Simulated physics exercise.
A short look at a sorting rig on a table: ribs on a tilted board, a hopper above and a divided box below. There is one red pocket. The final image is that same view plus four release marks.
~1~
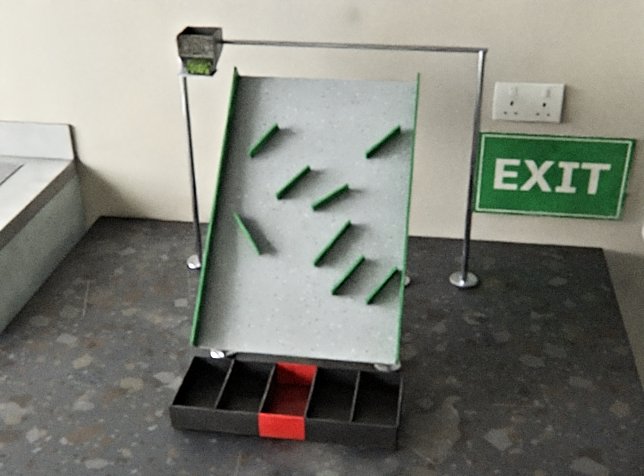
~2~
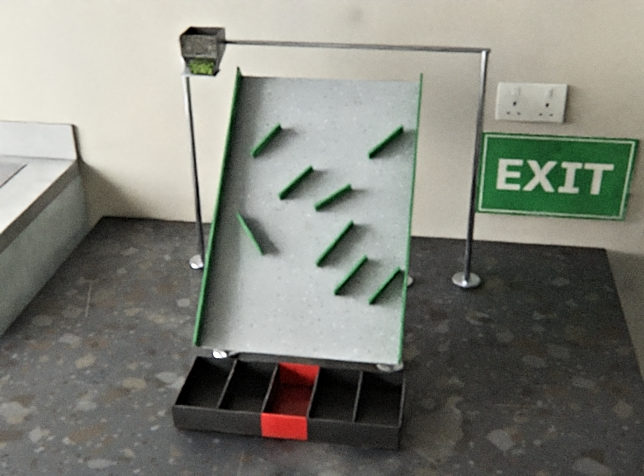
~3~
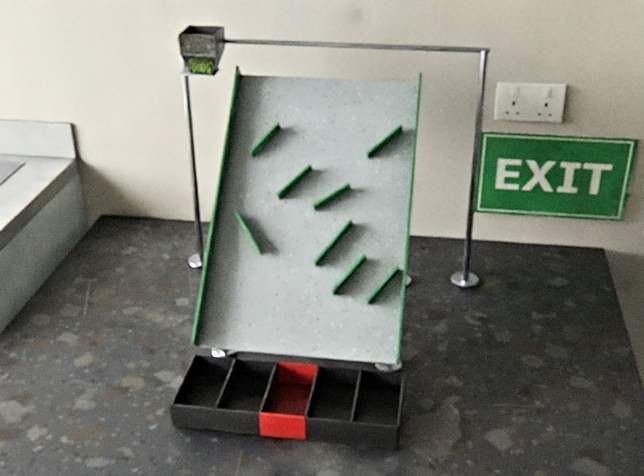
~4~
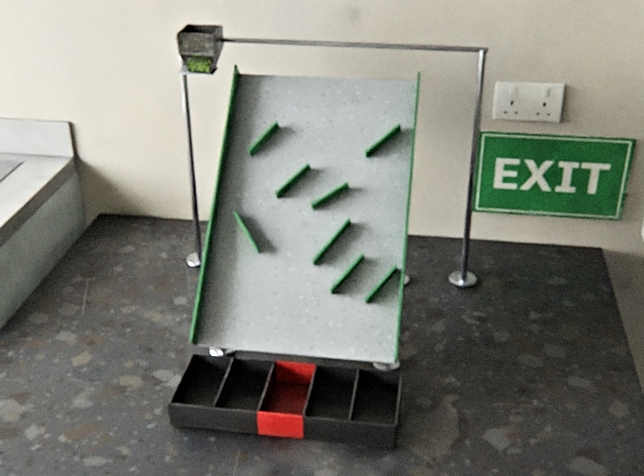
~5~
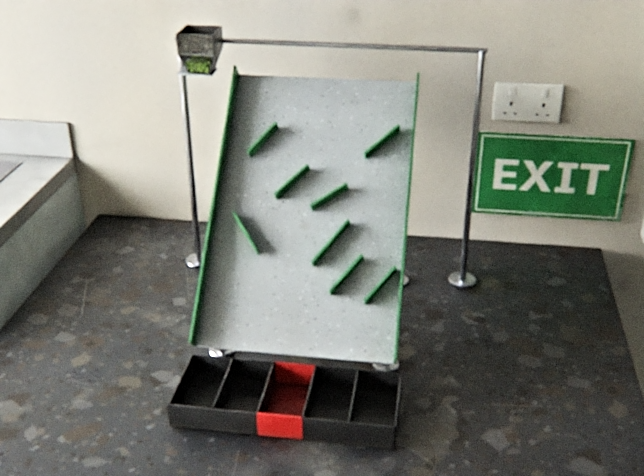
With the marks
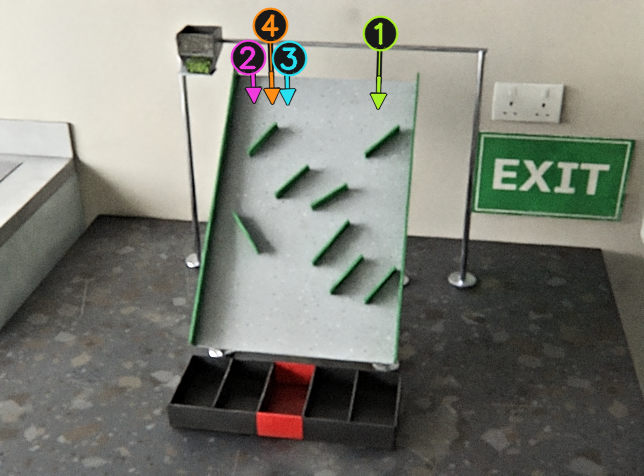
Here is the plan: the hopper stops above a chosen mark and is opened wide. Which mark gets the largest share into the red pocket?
3 beats the others.
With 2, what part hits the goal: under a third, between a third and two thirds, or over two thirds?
Under a third.
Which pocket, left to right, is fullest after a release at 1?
The second from the left.
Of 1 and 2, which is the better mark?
1 it is.
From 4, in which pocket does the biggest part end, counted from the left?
It is the first one.
On the marked copy, mark 1 meets the board at (378, 103); mark 2 meets the board at (253, 97); mark 3 meets the board at (287, 98); mark 4 meets the board at (272, 98).
With 1, roughly a quarter in the red pocket, roughly two thirds in other pockets, about a tenth outside the box.
With 2, just a few in the red pocket, almost all in other pockets, just a few outside the box.
With 3, roughly half in the red pocket, roughly a third in other pockets, just a few outside the box.
With 4, about a tenth in the red pocket, the larger part in other pockets, just a few outside the box.
